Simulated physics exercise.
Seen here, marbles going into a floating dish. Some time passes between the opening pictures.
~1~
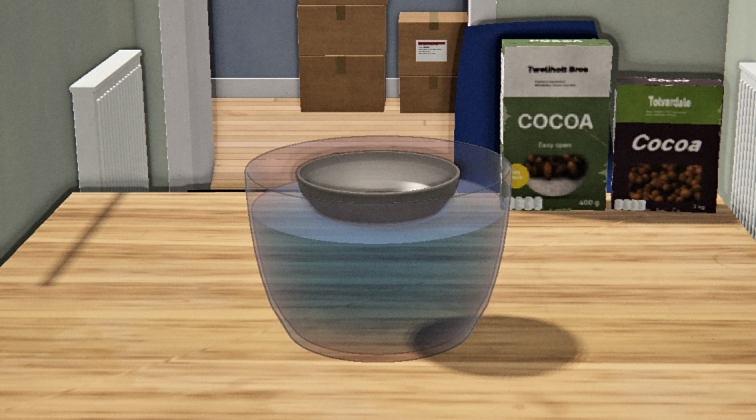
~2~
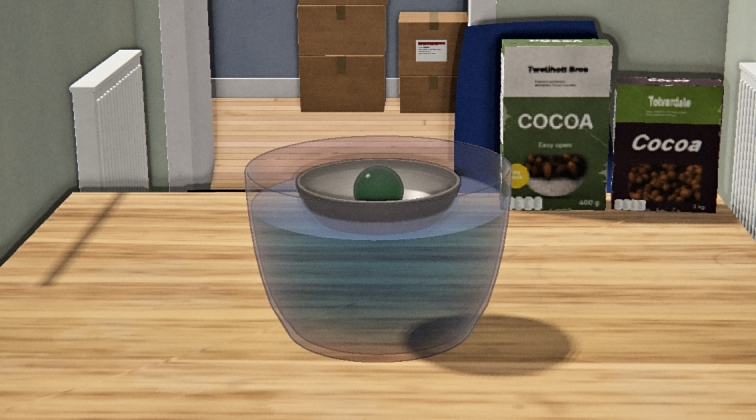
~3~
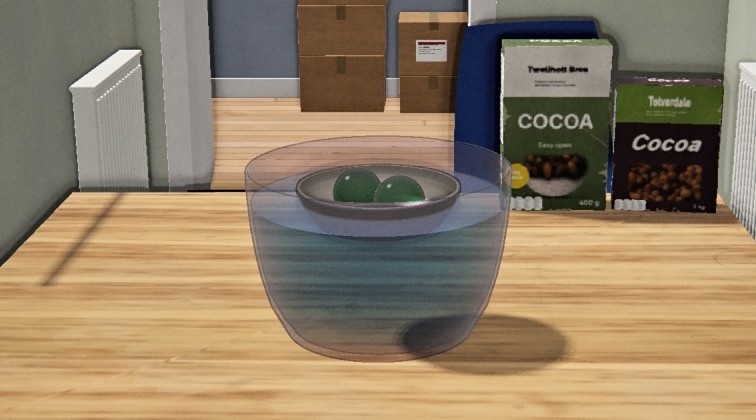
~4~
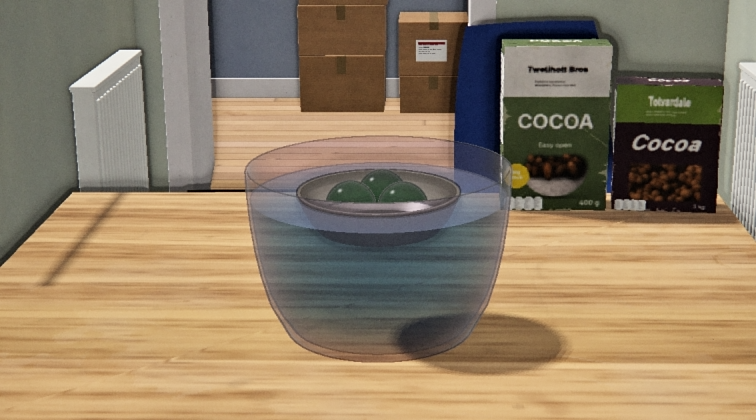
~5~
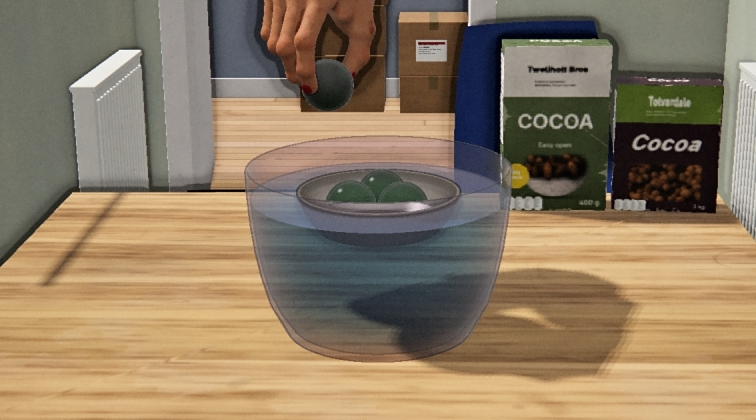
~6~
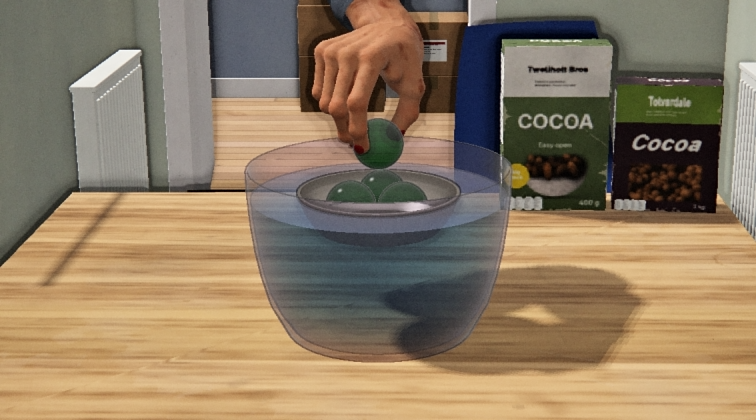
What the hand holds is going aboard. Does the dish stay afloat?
The dish floods and sinks.
A moment on, the glass marble is in and the dish dips.
Further on, water pours in over its edge.
When it is over, the dish lies on the bottom with its load.
